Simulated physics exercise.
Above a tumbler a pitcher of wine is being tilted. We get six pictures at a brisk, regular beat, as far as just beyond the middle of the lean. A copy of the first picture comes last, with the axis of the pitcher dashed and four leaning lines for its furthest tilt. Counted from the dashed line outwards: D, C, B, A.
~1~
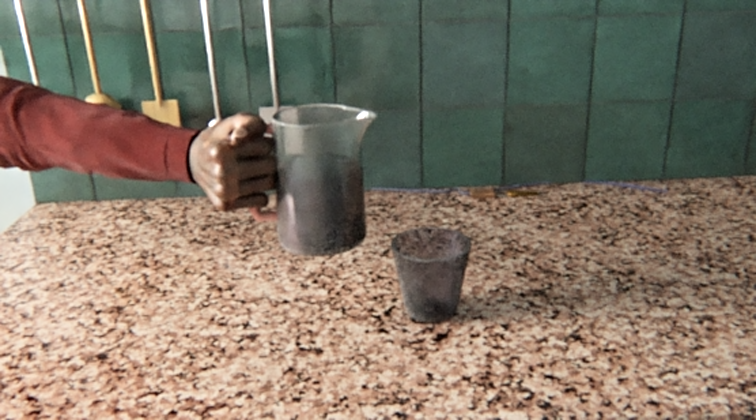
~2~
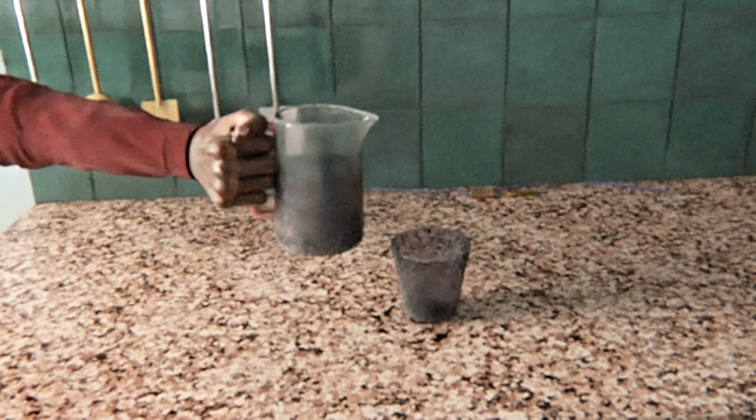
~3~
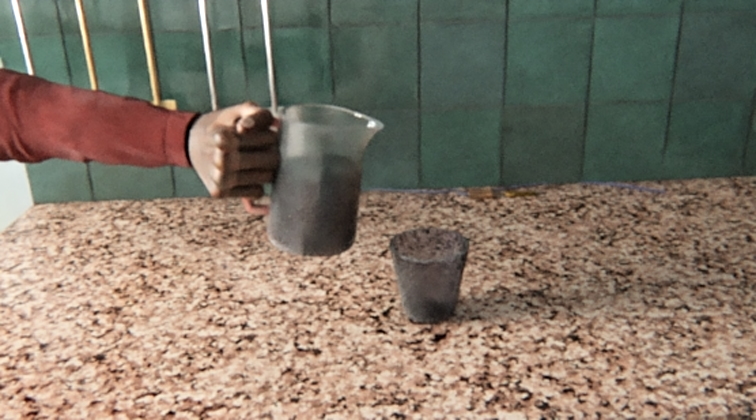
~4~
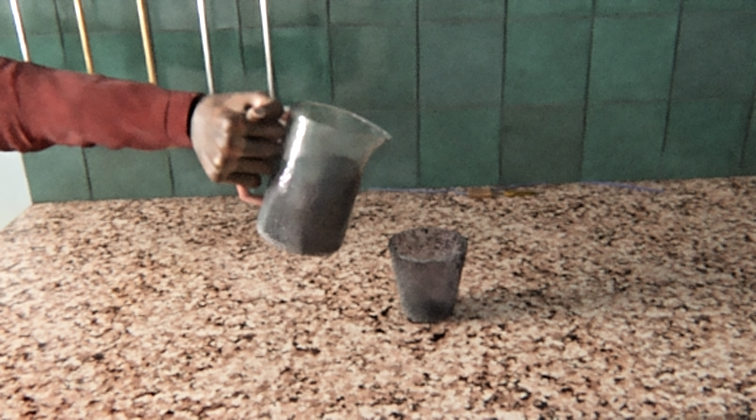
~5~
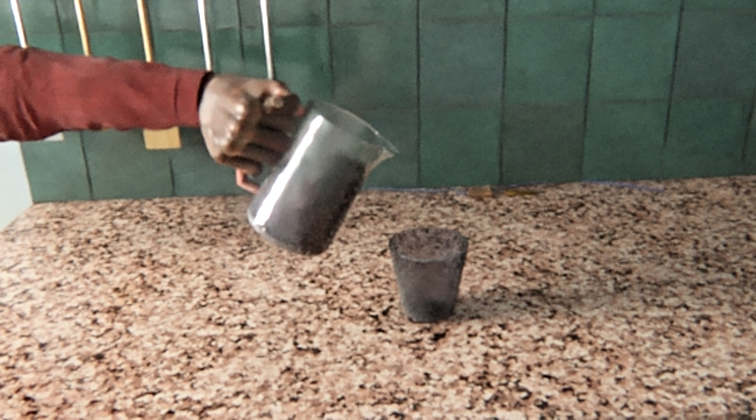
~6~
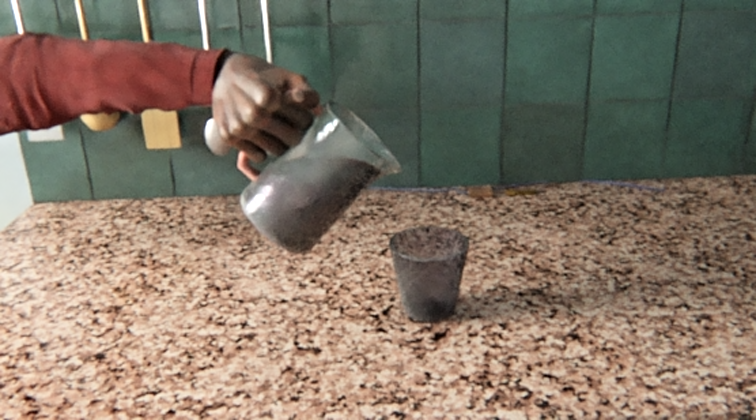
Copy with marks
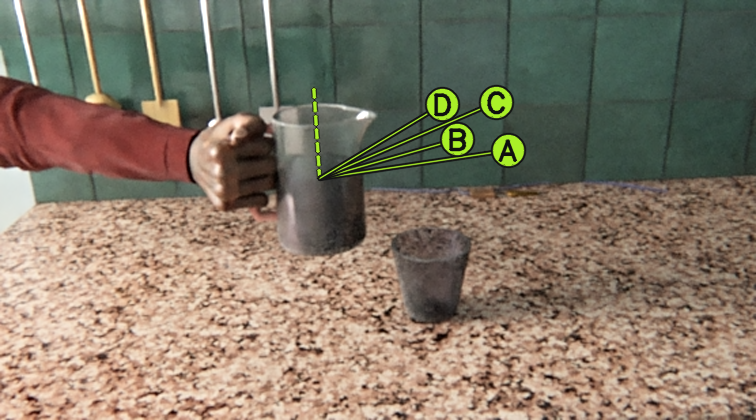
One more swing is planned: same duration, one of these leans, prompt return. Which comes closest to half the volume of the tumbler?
C beats the others.
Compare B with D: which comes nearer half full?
That is line B.
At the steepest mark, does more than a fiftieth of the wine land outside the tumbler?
Yes, it does.
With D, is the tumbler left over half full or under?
Under.
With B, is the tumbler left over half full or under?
Over half.
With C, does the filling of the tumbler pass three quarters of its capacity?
No, it does not.
In lime, A at (491, 152); B at (440, 143); C at (480, 108); D at (427, 113).
With A, the tumbler ends with about 78 % of what it can hold; 17 % of the wine is spilt.
With B, the tumbler ends with about 63 % of what it can hold; 8 % of the wine is spilt.
With C, the tumbler ends with about 47 % of what it can hold.
With D, the tumbler ends with about 24 % of what it can hold.
